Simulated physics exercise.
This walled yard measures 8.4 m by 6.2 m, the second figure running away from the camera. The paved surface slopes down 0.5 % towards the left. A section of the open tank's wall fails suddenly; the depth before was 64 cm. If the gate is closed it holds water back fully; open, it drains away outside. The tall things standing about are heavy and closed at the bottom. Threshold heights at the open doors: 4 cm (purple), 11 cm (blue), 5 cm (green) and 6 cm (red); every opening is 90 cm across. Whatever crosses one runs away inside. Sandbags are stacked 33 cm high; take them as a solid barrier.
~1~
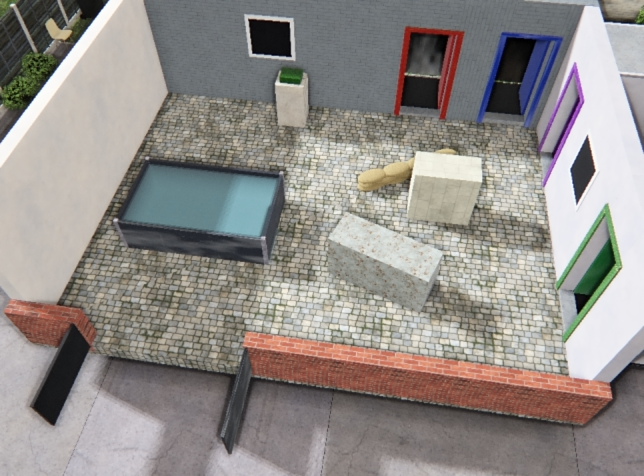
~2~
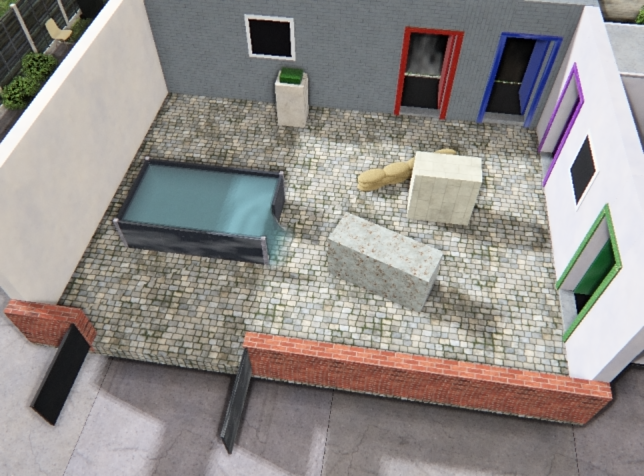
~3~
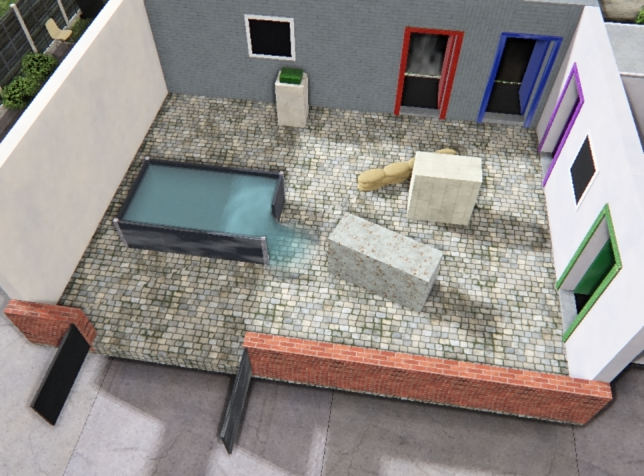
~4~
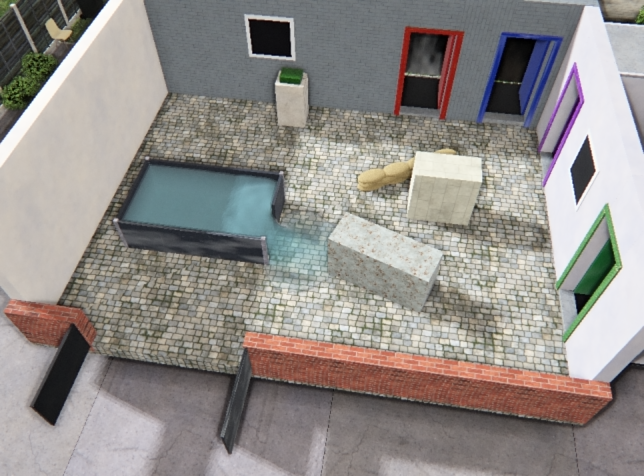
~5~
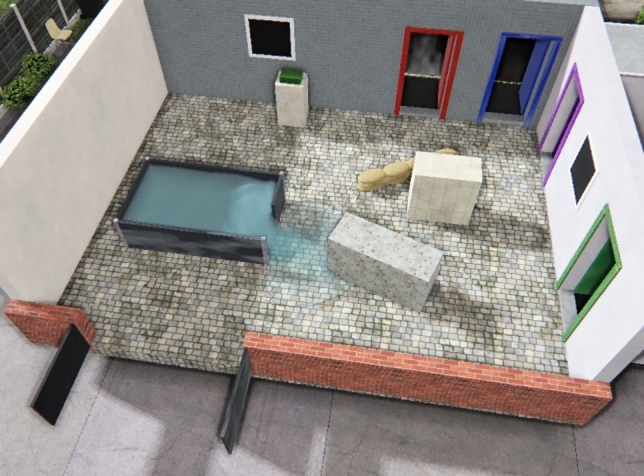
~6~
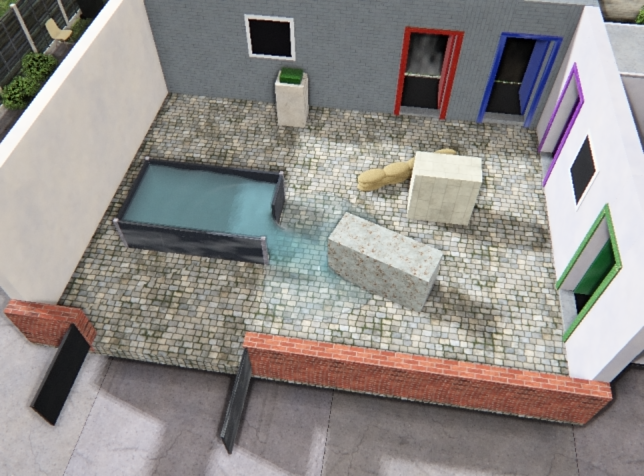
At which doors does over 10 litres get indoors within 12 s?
Within that time: At the purple door it passes the limit; at the blue door it does not reach the limit; at the green door it passes the limit; at the red door it keeps below the limit.
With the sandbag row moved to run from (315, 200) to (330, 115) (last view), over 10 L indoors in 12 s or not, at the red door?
Against that limit: Red past it.
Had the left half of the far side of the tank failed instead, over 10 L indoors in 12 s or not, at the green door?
Against that limit: Green not over.
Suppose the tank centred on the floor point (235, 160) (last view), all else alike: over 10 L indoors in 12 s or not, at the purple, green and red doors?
Then: Purple above, green over, red past it.
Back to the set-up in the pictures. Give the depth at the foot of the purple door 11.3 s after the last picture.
About 7.5 cm.
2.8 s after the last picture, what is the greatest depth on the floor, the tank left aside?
Up to some 25 cm.
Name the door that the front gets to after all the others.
It is the red one.
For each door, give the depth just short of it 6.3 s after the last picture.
Depths in cm: Purple 5, blue 5, green 9, red 2.
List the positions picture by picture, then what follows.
Still water, 64 cm deep, in the open tank at (203, 200), in the first frame.
The front is at (287, 229), 0.5 m from the gap at (269, 237); 0.2 m2 of floor is under water; 64 cm left at the back of the open tank, in the second frame.
Water pours out at (269, 239) and has run 0.9 m, to (316, 243); typically 10 cm deep outside, 64 cm at the open tank's back, in the third frame.
Water pours out at (269, 240) and has run 1.3 m, to a hidden place; typically 7 cm deep outside, 64 cm at the open tank's back, in the fourth frame.
The front is at a hidden place, 1.8 m from the gap at (269, 239); 2.5 m2 of floor is under water; 64 cm left at the back of the open tank, in the fifth frame.
Water pours out at (269, 239) and has run 2.2 m, to a hidden place; typically 4 cm deep outside, 64 cm at the open tank's back, in the sixth frame.
Then, 0.7 s after the last picture water covers 15 % of the floor and is deepest (41 cm) near (333, 261); purple door not reached, blue door not reached, green door not reached, red door not reached.
Then, 1.5 s after the last picture water covers 25 % of the floor and is deepest (36 cm) near (323, 260); purple door not reached, blue door not reached, green door not reached, red door not reached.
Then, 2.8 s after the last picture water covers 45 % of the floor and is deepest (25 cm) near (333, 261); purple door 8 cm at the sill, 1 L in, blue door not reached, green door 12 cm at the sill, 0 L in, red door not reached.
Then, 6.3 s after the last picture water covers 65 % of the floor and is deepest (14 cm) near (323, 260); purple door 5 cm at the sill, 25 L in, blue door 5 cm at the sill, 0 L in, green door 9 cm at the sill, 46 L in, red door 2 cm at the sill, 0 L in.
Then, 11.3 s after the last picture water covers 90 % of the floor and is deepest (8 cm) near (281, 358); purple door 7 cm at the sill, 45 L in, blue door 8 cm at the sill, 1 L in, green door 6 cm at the sill, 72 L in, red door 6 cm at the sill, 0 L in.
